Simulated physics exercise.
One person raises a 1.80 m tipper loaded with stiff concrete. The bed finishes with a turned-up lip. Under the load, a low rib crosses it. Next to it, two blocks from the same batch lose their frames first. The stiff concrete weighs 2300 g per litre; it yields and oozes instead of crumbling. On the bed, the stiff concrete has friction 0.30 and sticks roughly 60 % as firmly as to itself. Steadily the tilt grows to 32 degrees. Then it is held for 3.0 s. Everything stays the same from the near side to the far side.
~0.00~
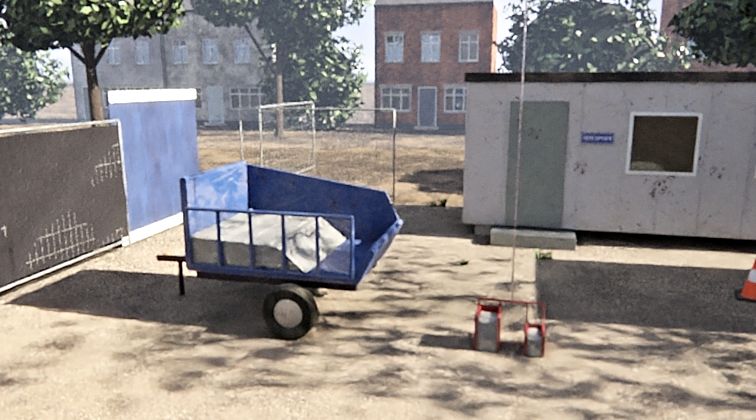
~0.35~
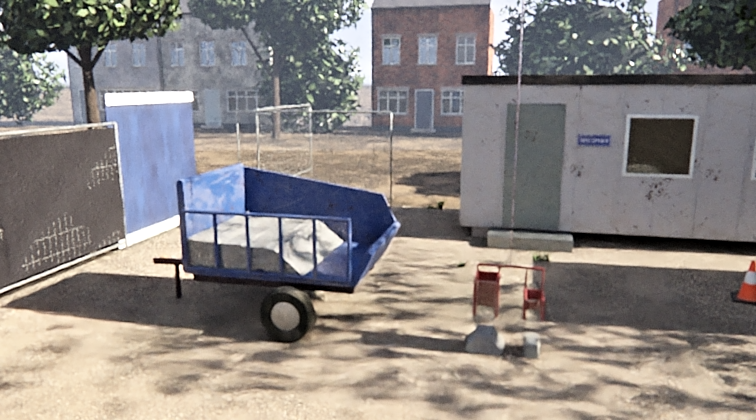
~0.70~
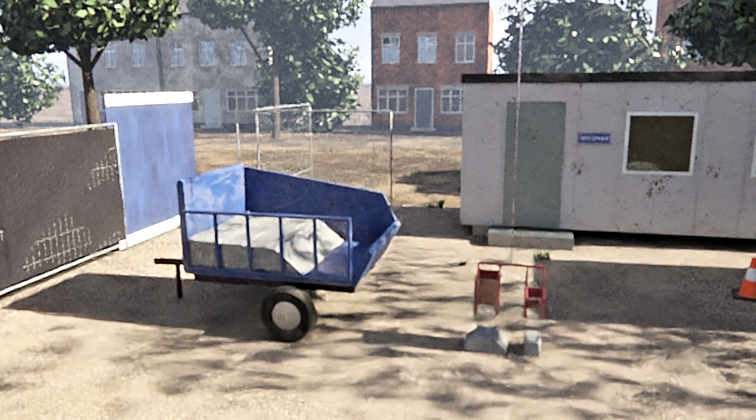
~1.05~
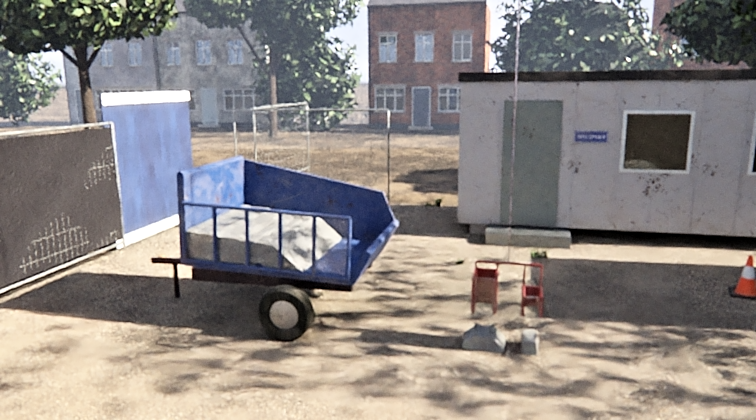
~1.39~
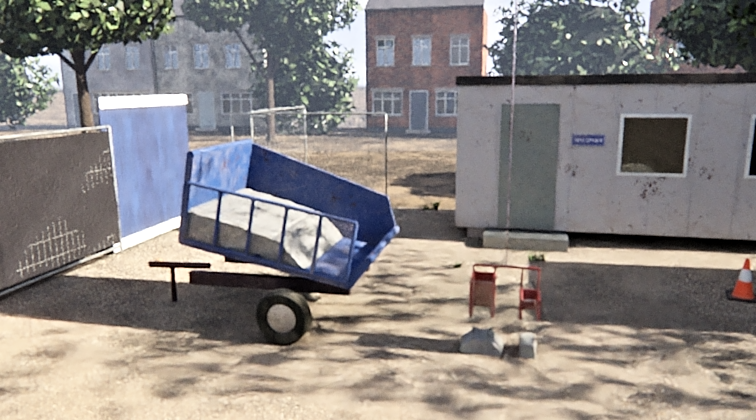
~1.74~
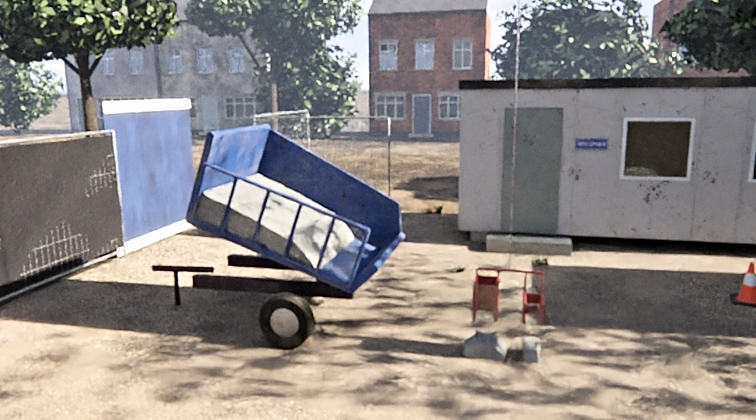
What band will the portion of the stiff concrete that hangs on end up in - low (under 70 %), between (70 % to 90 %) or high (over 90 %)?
It ends up in the between band.
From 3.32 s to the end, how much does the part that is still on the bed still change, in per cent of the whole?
From that time to the end, some 6 % of the whole.
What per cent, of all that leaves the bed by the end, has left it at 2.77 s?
0 per cent.
After 2.21 s, the tilt is 31 degrees and 100 % is on the bed.
After 2.77 s, the tilt is 32 degrees and 100 % is on the bed.
After 3.32 s, the tilt is 32 degrees and 84 % is on the bed.
After 3.88 s, the tilt is 32 degrees and 78 % is on the bed.
After 5.38 s, the tilt is 32 degrees and 78 % is on the bed.
